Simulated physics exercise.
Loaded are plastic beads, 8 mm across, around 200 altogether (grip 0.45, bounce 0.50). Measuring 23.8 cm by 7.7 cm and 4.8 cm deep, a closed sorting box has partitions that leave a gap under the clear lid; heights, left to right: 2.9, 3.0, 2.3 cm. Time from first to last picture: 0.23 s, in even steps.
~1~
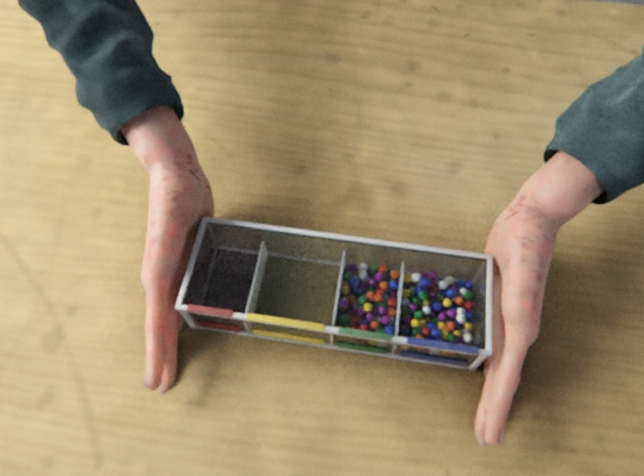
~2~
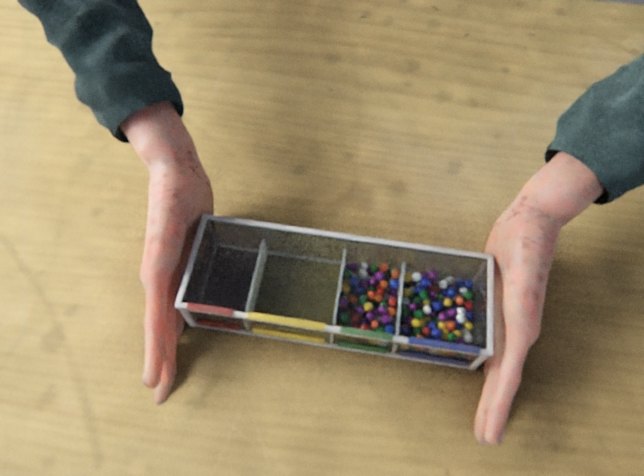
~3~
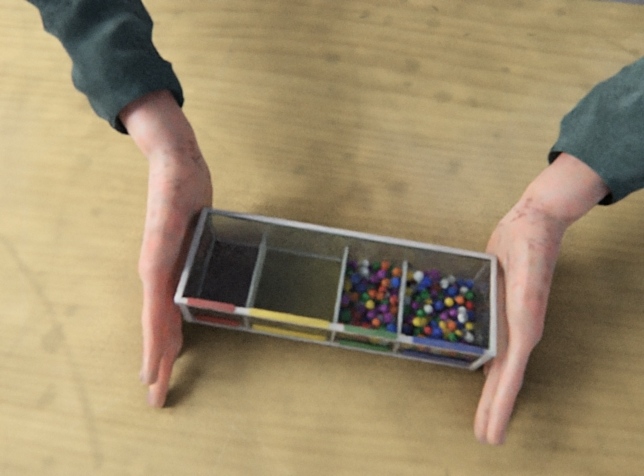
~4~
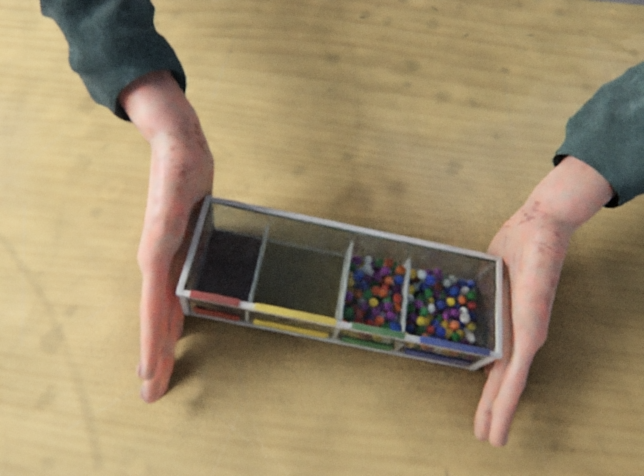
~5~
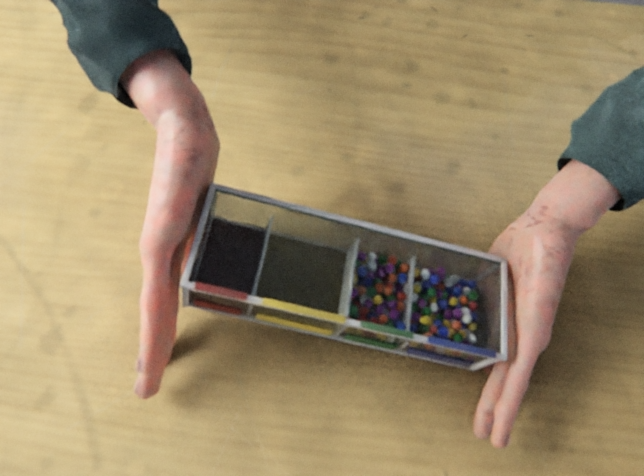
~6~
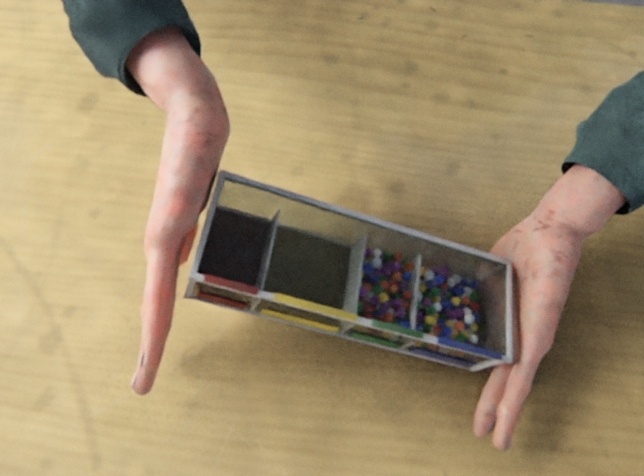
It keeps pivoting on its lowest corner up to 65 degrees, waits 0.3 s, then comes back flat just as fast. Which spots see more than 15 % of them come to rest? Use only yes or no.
Red: No; blue: Yes; green: Yes; yellow: No.
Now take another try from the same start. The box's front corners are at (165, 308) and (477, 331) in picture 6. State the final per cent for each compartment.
Final shares, in per cent - red: 0, blue: 50, green: 40, yellow: 5.
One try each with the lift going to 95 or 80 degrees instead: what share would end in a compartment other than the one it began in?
Roughly 40 percent, then roughly 15 percent.
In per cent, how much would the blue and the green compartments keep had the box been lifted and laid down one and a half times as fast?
Final per cent - blue: 65, green: 35.
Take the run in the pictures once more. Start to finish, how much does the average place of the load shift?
The balance point ends up some 1.0 centimetres from where it began.
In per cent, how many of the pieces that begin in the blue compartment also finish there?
100 %.
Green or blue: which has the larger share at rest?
The blue compartment ends up with more.
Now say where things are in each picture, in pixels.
In the first frame, box tilt 0 degrees, front corners at (182, 305) and (486, 351); blue 55 %, green 45 %.
In the second frame, box tilt 1 degrees, front corners at (182, 304) and (487, 351).
In the third frame, box tilt 4 degrees, front corners at (182, 299) and (490, 351), lowest corner right front.
In the fourth frame, box tilt 9 degrees, front corners at (183, 291) and (496, 353), lowest corner right front.
In the fifth frame, box tilt 14 degrees, front corners at (188, 282) and (501, 355), lowest corner right front.
In the sixth frame, box tilt 19 degrees, front corners at (196, 274) and (506, 357), lowest corner right front; blue 55 %, green 45 %.
Then, 0.65 s after the last picture, tilt 65 degrees; blue 60 %, green 40 %.
Then, 1.08 s after the last picture, tilt 34 degrees; blue 60 %, green 40 %.
Then, 1.59 s after the last picture, tilt 0 degrees; blue 60 %, green 40 %.
In the end, red 0 %, blue 60 %, green 40 %, yellow 0 %.
